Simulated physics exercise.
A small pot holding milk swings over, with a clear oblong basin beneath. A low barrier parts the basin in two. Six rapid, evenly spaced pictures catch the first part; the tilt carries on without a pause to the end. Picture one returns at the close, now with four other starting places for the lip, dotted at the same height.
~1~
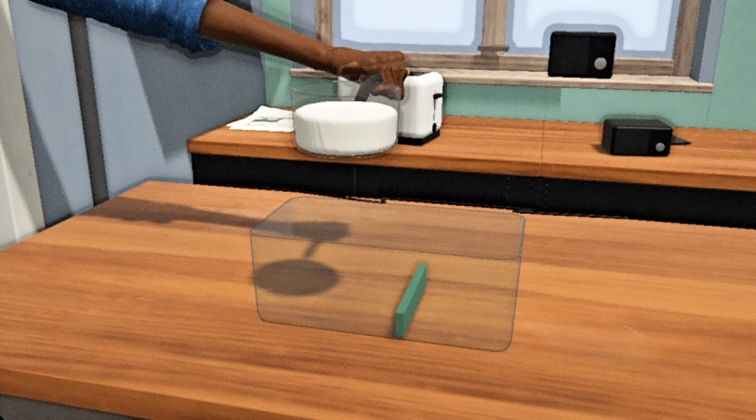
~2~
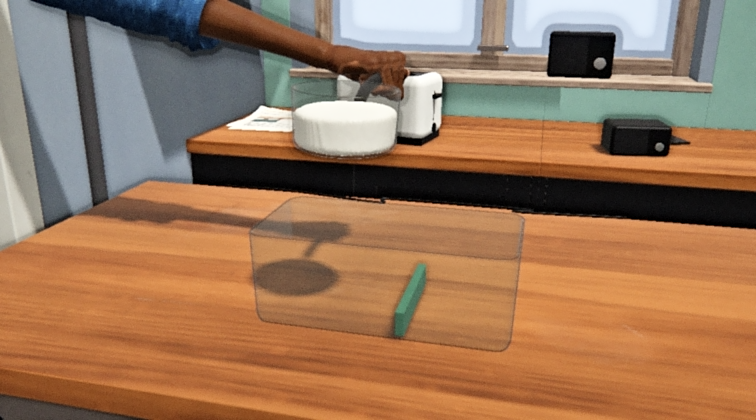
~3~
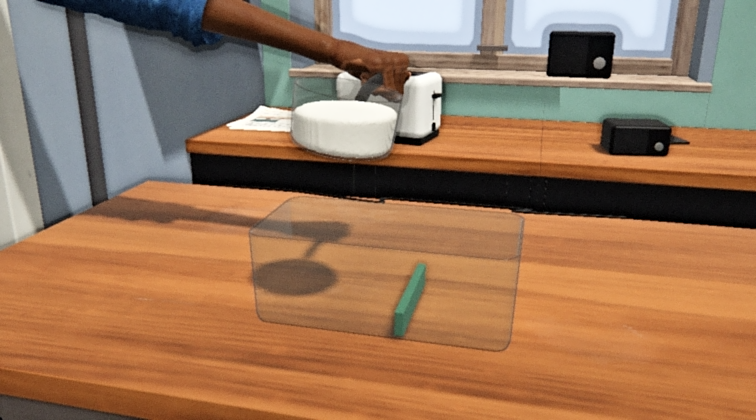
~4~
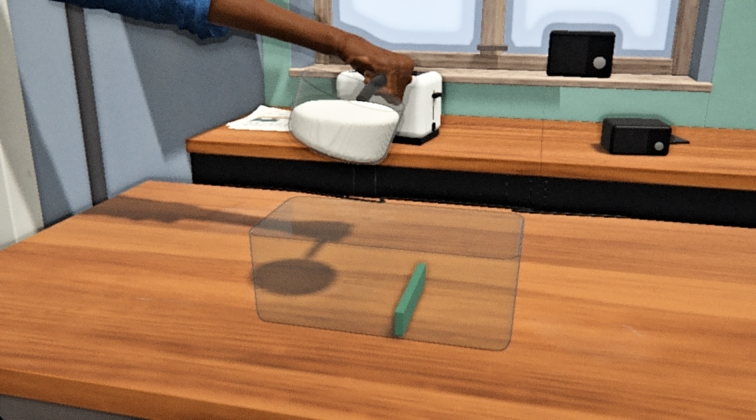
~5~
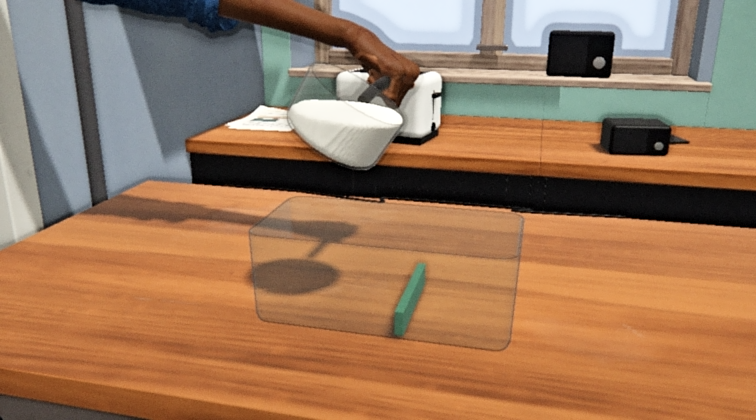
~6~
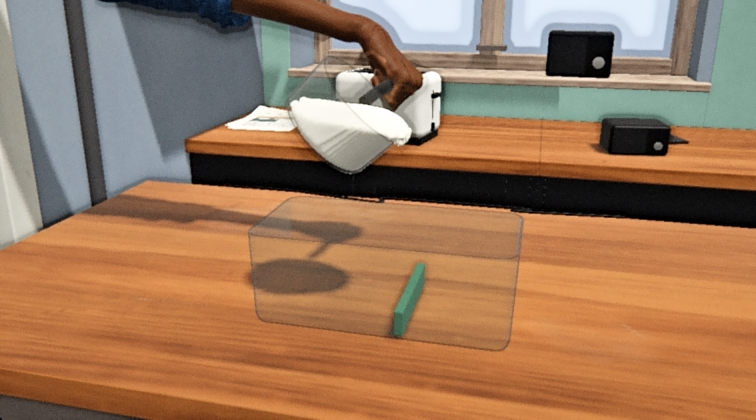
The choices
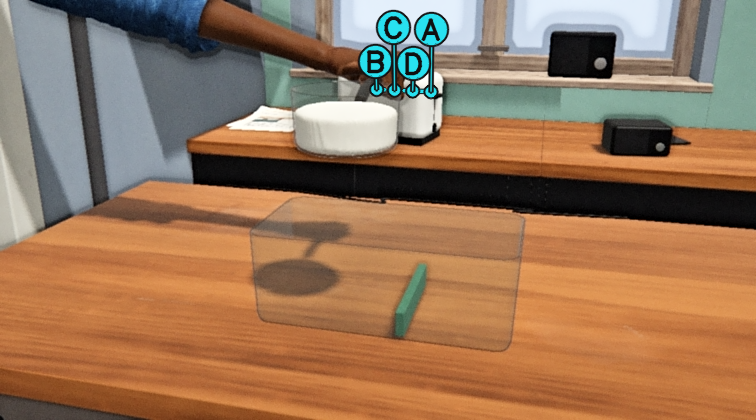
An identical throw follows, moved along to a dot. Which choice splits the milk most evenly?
Dot B does it best.
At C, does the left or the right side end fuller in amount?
More ends on the right.
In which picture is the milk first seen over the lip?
Picture 6.
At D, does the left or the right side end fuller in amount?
The right side.
In cyan, A at (431, 91); B at (376, 89); C at (394, 90); D at (412, 91).
With A, about 14 % ends left of the wall and 84 % right of it.
With B, about 50 % ends left of the wall and 48 % right of it.
With C, about 26 % ends left of the wall and 73 % right of it.
With D, about 13 % ends left of the wall and 86 % right of it.
